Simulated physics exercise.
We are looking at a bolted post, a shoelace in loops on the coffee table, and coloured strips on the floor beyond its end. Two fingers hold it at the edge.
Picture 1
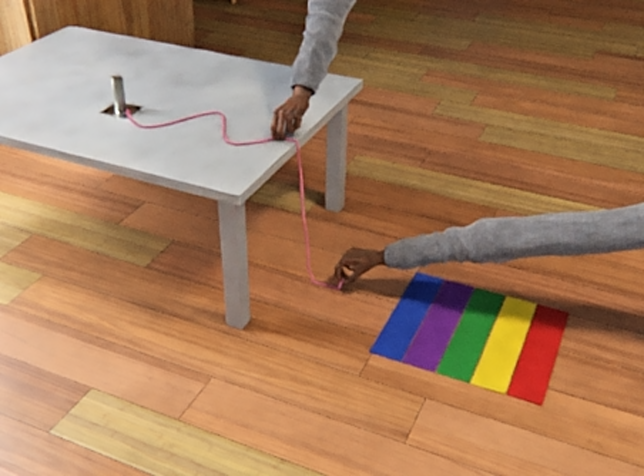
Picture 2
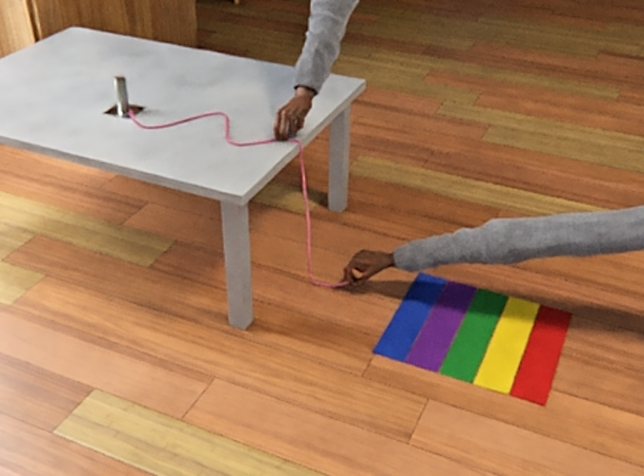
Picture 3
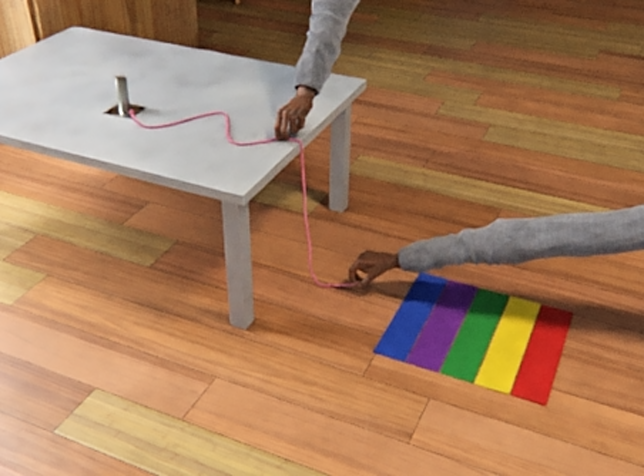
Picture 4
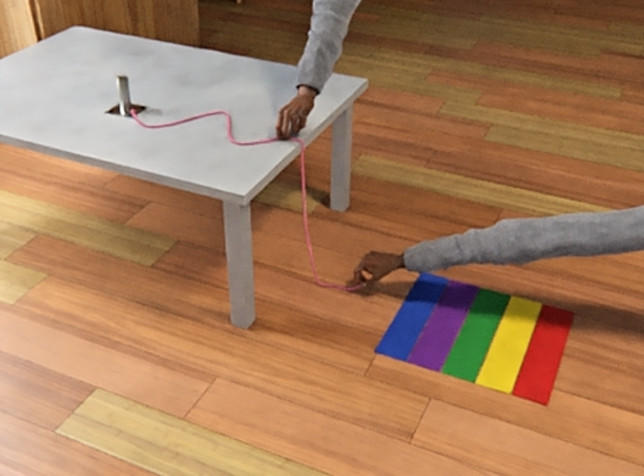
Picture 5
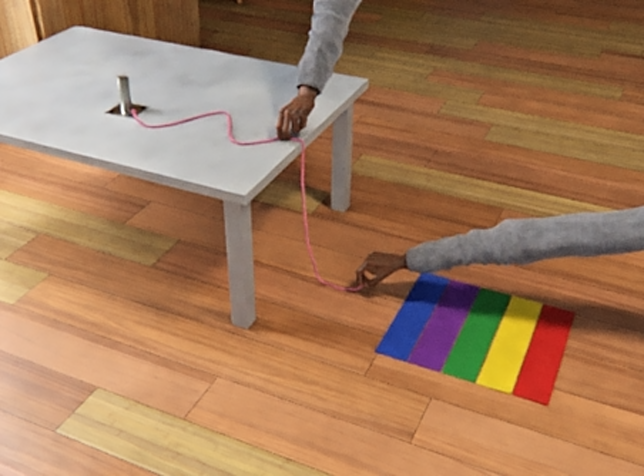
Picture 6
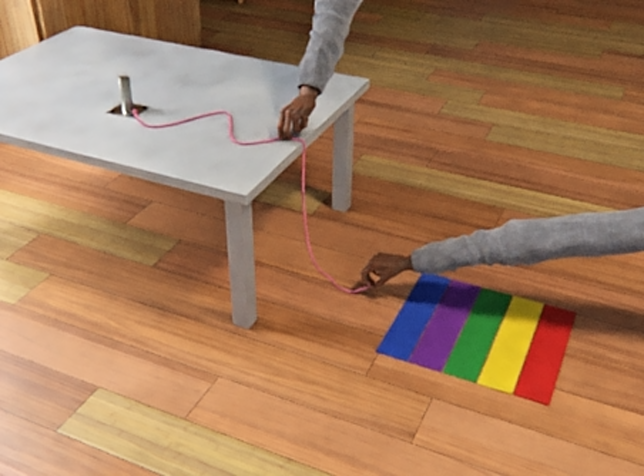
On a wooden floor beside a low table, a hand drew the hanging end of a pink cord slightly right near some coloured strips, while another hand held the cord at the table's edge.
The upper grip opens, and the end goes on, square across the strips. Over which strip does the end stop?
Over red.
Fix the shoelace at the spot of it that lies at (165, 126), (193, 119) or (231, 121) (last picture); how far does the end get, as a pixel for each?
In that order: (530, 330), (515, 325) and (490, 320).
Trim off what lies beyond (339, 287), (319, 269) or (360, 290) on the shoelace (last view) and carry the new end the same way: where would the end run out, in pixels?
Near (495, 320), (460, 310) and (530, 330).
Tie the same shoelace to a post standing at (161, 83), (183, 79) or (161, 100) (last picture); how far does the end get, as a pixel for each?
The places are (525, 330), (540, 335) and (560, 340).
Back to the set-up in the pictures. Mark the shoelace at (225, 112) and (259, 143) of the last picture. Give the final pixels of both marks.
At (245, 130), then (329, 165).
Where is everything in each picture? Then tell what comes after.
In the first frame, end (343, 280); blue (394, 341); purple (426, 350); green (460, 360); yellow (494, 371); red (530, 382).
In the second frame, end (353, 282); shoelace through (140, 125) (208, 115) (228, 139) (297, 143) (307, 207) (309, 269).
In the third frame, end (357, 283).
In the fourth frame, end (362, 283); shoelace through (142, 124) (210, 114) (231, 139) (300, 142) (304, 206) (314, 269).
In the fifth frame, end (365, 284).
In the sixth frame, end (370, 285); shoelace through (144, 124) (212, 114) (232, 139) (301, 142) (304, 205) (318, 268).
A little later, end near (484, 317); over green.
Next, end near (523, 328); over yellow.
When it is tight, end near (546, 334); over red. The end stops over the red strip.
